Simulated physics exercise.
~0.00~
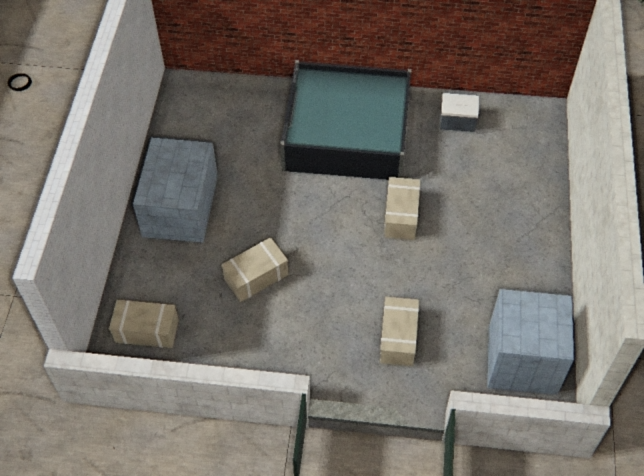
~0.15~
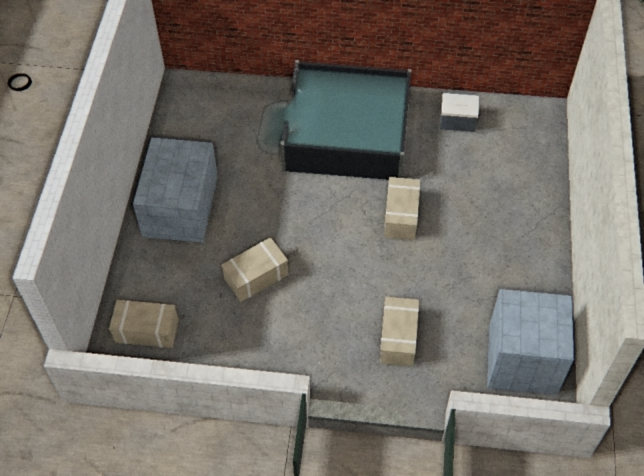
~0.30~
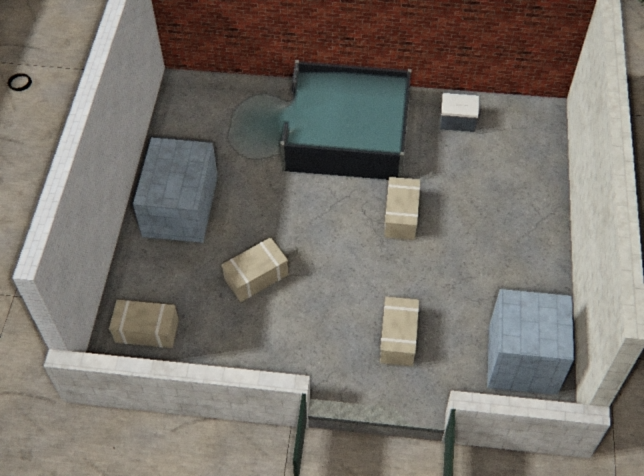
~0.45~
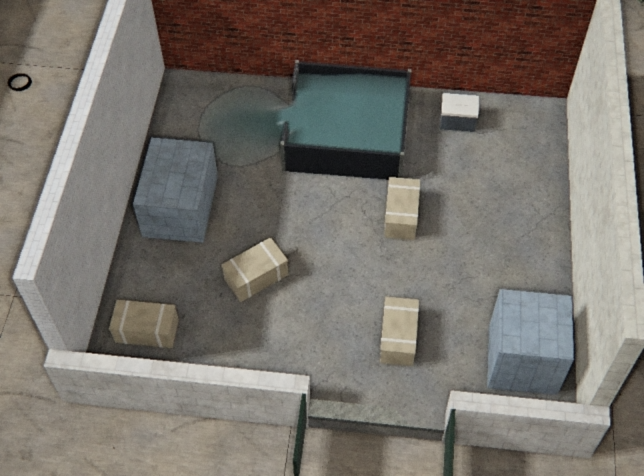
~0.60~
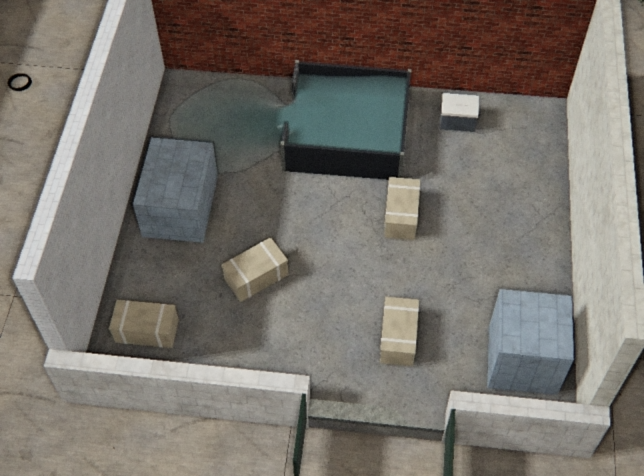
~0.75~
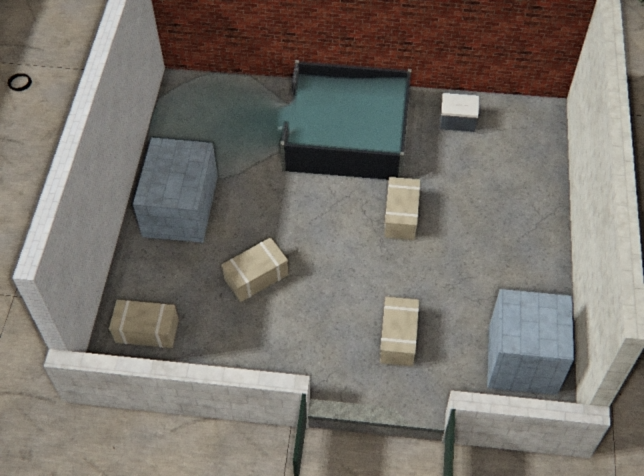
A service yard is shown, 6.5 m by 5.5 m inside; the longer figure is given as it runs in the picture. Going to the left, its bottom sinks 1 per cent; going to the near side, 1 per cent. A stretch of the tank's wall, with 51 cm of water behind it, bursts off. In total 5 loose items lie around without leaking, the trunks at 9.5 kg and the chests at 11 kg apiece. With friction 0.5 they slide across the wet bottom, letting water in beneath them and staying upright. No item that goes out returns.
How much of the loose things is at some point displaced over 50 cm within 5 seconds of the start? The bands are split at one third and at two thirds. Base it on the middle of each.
It is a low share, below a third.
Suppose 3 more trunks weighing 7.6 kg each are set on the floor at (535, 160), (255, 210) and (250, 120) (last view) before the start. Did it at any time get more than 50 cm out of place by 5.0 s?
Order as listed: Inside half a metre / beyond half a metre / beyond half a metre.
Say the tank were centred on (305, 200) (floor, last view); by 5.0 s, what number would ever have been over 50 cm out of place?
Then the count would be 2.
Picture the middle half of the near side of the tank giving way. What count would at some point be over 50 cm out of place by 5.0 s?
The answer would then be 3.
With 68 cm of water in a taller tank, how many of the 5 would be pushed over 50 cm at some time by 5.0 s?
I count 1 of them in that case.
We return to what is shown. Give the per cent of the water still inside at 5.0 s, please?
I'd say some 100 percent hasn't gone yet.
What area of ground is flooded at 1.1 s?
My estimate is roughly 7.0 m2.
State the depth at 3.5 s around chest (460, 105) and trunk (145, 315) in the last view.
Close to 0 and 4 centimetres.
After 1.1 s 0 of 5 are over 50 cm from their spots; 0 afloat.
After 2.2 s 0 of 5 are over 50 cm from their spots; 0 afloat.
After 3.5 s 0 of 5 are over 50 cm from their spots; 0 afloat.
After 5.0 s 1 of 5 are over 50 cm from their spots, and 1 have been at some point; 0 afloat.
